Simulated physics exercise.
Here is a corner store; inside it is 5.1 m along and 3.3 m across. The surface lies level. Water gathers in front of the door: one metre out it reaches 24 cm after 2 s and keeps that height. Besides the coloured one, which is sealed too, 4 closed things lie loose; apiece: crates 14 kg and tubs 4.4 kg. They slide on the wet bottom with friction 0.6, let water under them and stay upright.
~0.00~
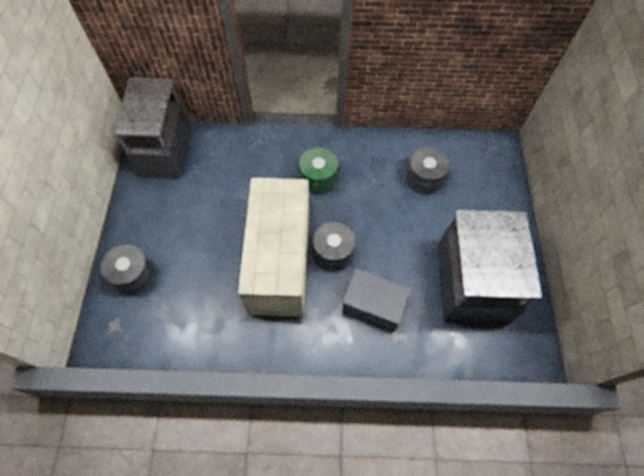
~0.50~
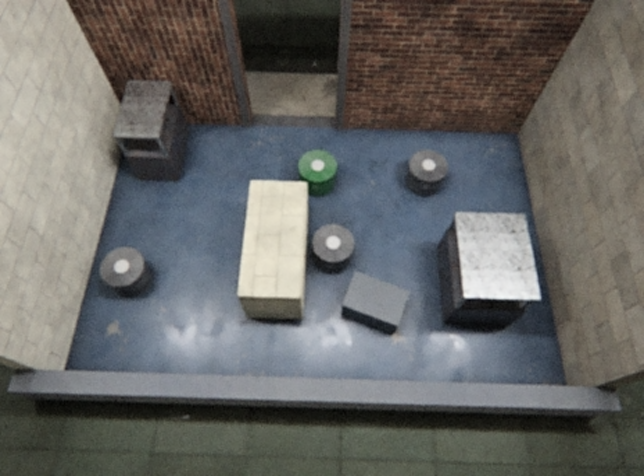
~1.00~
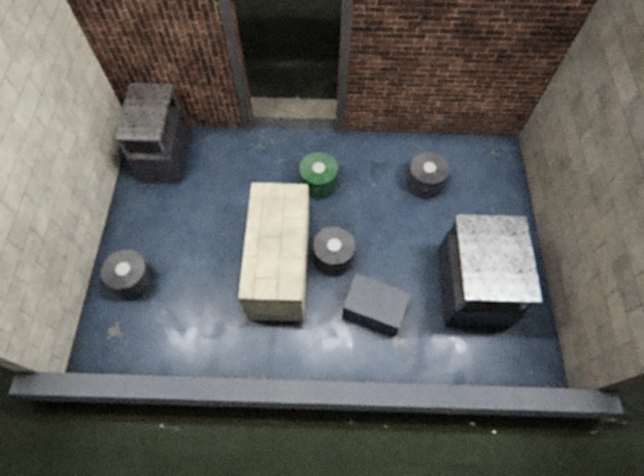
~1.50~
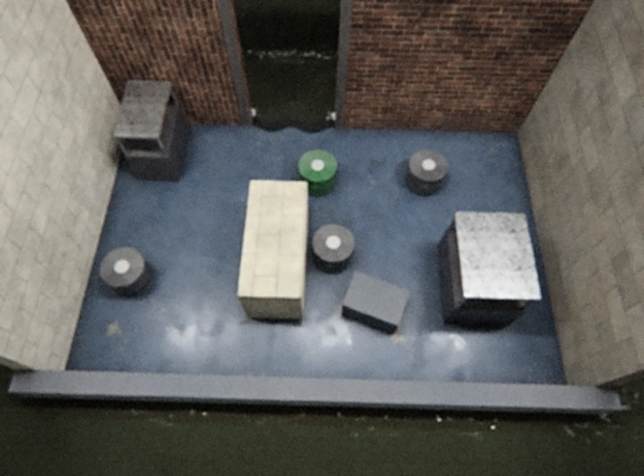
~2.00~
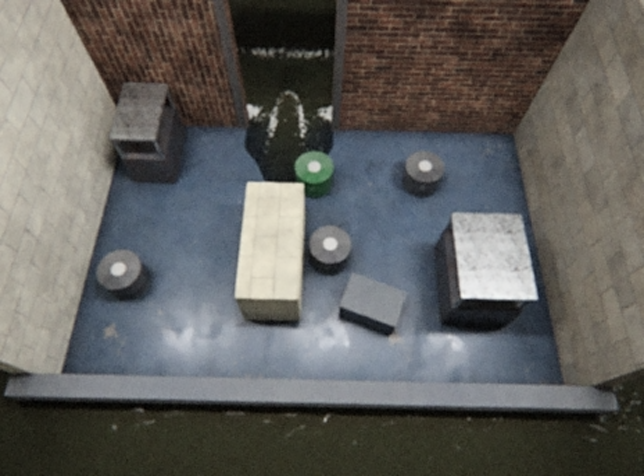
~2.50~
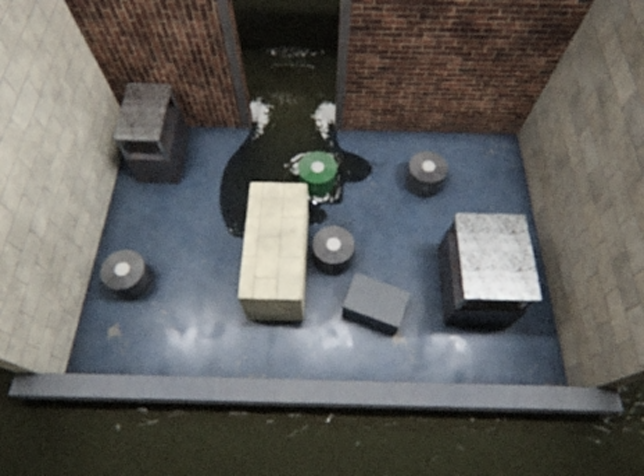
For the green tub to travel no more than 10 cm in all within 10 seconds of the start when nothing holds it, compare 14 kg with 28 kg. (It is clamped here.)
For it, neither load is enough.
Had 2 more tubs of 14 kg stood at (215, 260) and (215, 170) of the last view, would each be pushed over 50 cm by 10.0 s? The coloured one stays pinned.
In that order: Past it, short of it.
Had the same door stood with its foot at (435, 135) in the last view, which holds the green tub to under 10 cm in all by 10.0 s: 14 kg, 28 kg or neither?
Then only the higher weight holds it.
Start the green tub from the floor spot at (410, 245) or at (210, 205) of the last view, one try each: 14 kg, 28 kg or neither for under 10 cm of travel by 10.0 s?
In that order: It takes the larger; it takes the larger.
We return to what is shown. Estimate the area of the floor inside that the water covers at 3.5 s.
Some 7.0 m2.
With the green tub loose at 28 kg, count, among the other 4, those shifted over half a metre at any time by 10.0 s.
4 of them.
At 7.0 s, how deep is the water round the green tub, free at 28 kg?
Roughly 9 cm.
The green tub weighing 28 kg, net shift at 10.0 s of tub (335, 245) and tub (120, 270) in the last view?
In turn: 80 cm, 60 cm.
After 3.5 s the green tub would be 105 cm from its start with 14 kg and 22 cm from its start with 28 kg; 11 cm of water round it then.
After 4.5 s the green tub would be 172 cm from its start with 14 kg and 39 cm from its start with 28 kg; 9 cm of water round it then.
After 7.0 s the green tub would be 271 cm from its start with 14 kg and 41 cm from its start with 28 kg; 9 cm of water round it then.
After 10.0 s the green tub would be 295 cm from its start with 14 kg and 56 cm from its start with 28 kg; 11 cm of water round it then.
